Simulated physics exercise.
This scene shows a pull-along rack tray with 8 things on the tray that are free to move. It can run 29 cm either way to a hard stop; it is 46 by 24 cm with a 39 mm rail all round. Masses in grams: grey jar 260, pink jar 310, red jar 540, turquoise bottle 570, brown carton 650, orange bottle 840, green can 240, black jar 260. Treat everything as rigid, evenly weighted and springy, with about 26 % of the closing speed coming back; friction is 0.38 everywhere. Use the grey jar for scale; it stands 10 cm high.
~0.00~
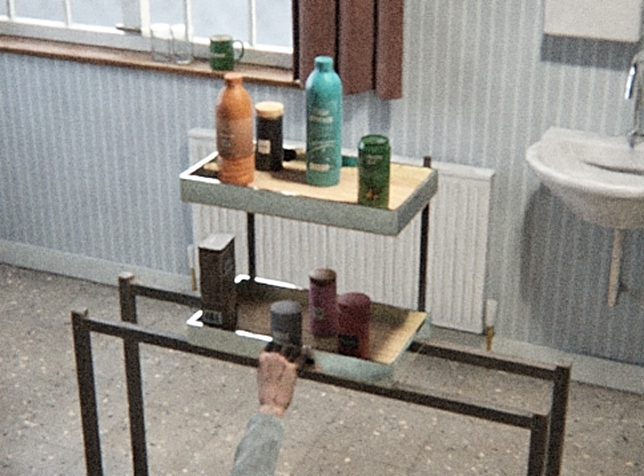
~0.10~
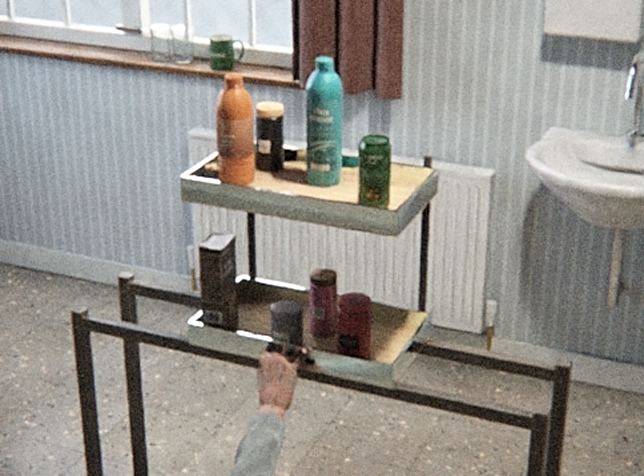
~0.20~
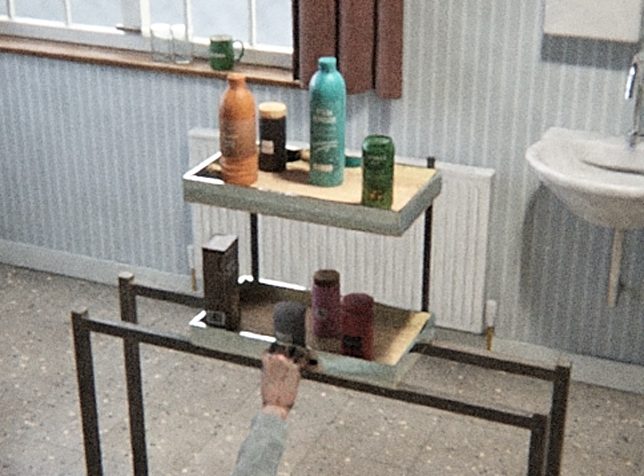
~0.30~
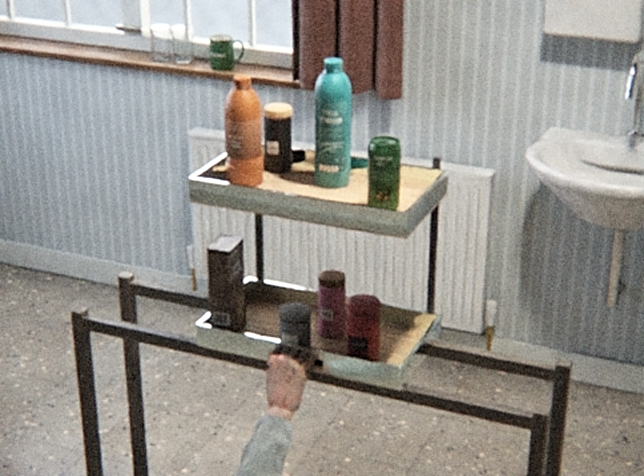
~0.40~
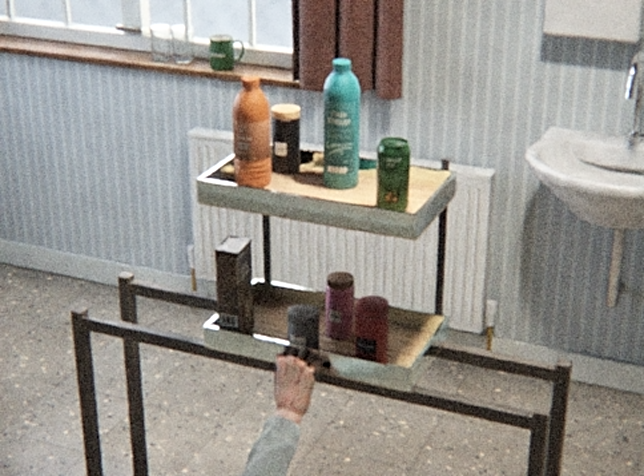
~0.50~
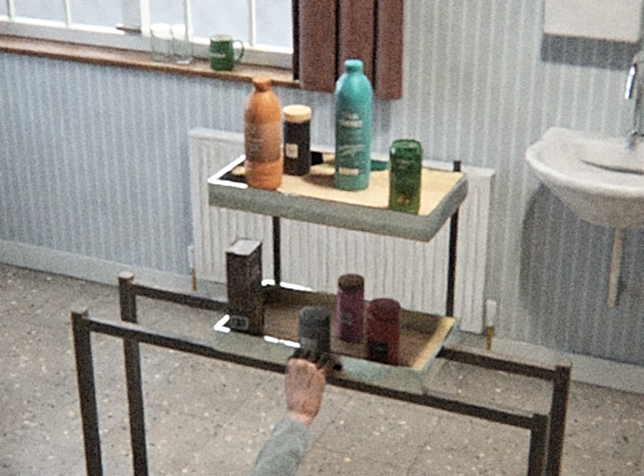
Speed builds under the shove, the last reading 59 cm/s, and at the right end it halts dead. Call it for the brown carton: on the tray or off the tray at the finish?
Final spot: On the tray.
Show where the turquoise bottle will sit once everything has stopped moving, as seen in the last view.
About (469, 141).
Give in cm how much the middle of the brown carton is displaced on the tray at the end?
Net shift near 16 cm.
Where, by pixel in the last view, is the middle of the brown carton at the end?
Around (408, 331).
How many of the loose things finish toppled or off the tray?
Count: 2.
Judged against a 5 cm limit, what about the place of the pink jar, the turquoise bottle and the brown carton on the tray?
In short, the pink jar leaves its position, the turquoise bottle stays close to home, the brown carton leaves its position.
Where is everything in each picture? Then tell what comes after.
The first frame shows tray midway; brown carton (218, 286); grey jar (286, 328).
The second frame shows tray midway; red jar (354, 330); turquoise bottle (324, 122).
In the third frame, tray has slid 1 cm right; orange bottle (238, 129); green can (378, 175).
In the fourth frame, tray has slid 2 cm right; black jar (278, 138); grey jar (295, 330).
In the fifth frame, tray has slid 4 cm right; pink jar (340, 306); red jar (372, 333).
In the sixth frame, tray has slid 7 cm right; brown carton (245, 291); turquoise bottle (353, 126).
Around 1.10 s, tray has slid 29 cm right; brown carton at 9° to upright near (356, 312); turquoise bottle at 5° to upright; orange bottle shifted 3 cm.
Around 1.70 s, tray has slid 29 cm right; brown carton on its side near (405, 335); pink jar at 36° to upright; grey jar shifted 5 cm.
Finally (2.8 s), on their side or leaning hard on the tray, pink jar and brown carton; the other 6 still in place (within 5 cm). In the last view, brown carton near (408, 331).
